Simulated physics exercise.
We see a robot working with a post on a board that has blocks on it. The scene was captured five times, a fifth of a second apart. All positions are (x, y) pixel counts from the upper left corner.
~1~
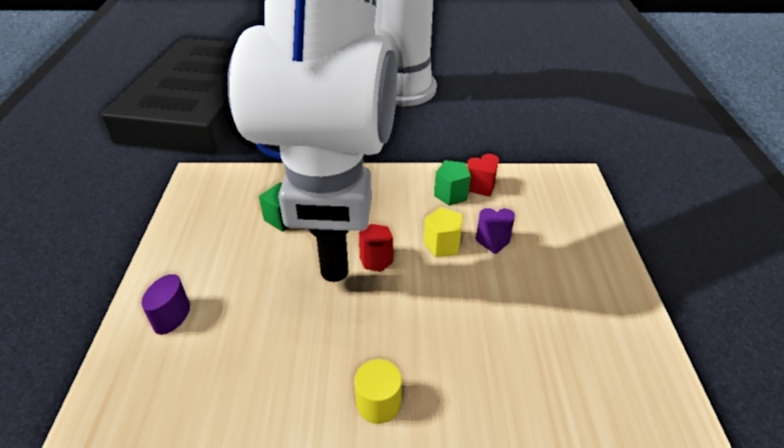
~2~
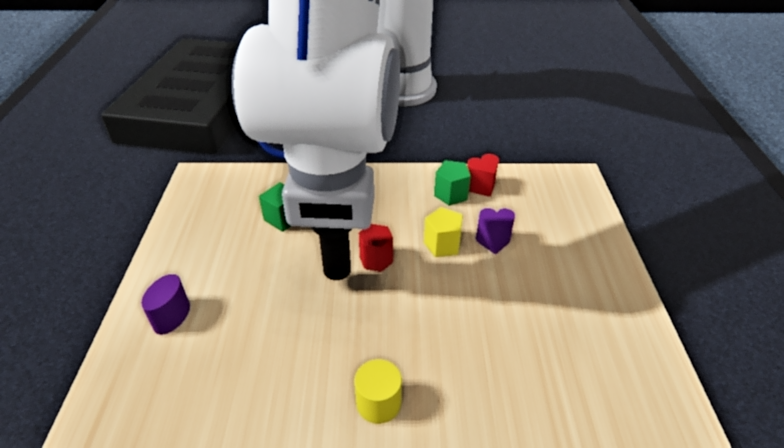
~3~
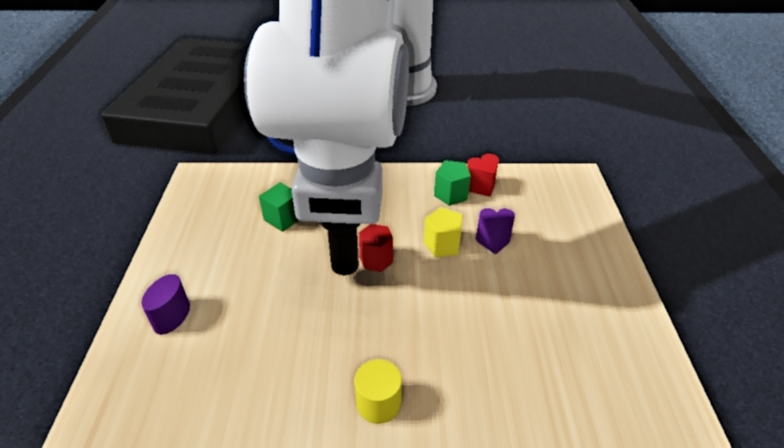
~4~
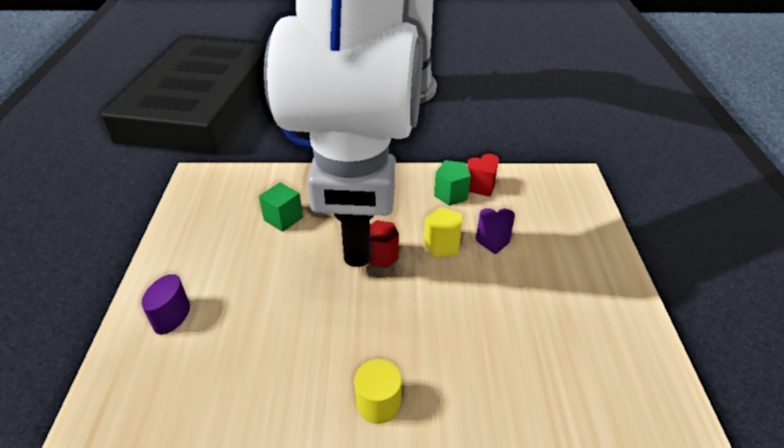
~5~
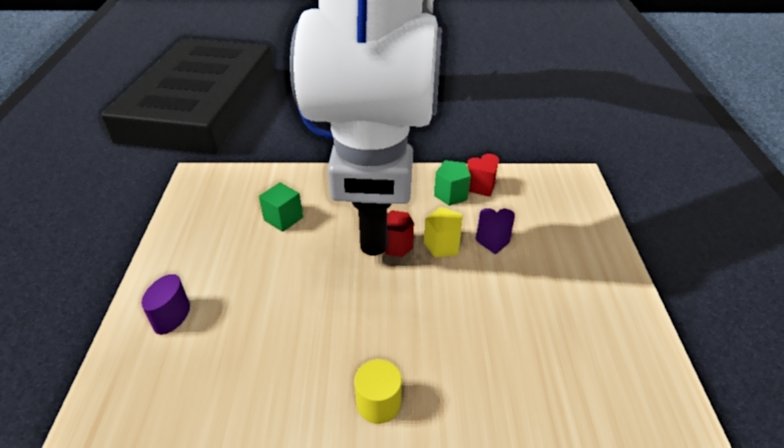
On a wooden board scattered with colored blocks, a robot arm moved its black post right and slightly away, meeting the red block and pushing it a short way toward the yellow five-sided one.
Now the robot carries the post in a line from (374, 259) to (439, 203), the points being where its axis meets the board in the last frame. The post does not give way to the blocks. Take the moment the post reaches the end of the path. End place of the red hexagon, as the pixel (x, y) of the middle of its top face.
Most likely (466, 187).
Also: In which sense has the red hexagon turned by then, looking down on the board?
Viewed from overhead, the red hexagon winds up turned clockwise.
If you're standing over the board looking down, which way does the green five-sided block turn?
It makes a counterclockwise turn.
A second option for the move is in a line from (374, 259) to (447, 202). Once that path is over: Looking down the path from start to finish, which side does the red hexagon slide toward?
Its sideways move is to the right.
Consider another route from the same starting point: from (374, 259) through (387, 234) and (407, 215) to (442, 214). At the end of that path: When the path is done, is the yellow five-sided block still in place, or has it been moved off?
If the post follows that path, the yellow five-sided block ends up shifted.
The first path, step by step. One third of the way, post at (398, 227); red hexagon at (423, 203), turned 15° clockwise.
Two thirds of the way, post at (420, 208); red hexagon at (448, 190), turned 40° clockwise.
At the end, post at (440, 191); red hexagon at (466, 187), turned 95° clockwise; yellow five-sided block in place; green five-sided block at (461, 166), turned 40° anticlockwise; red heart at (489, 160), turned 25° clockwise.
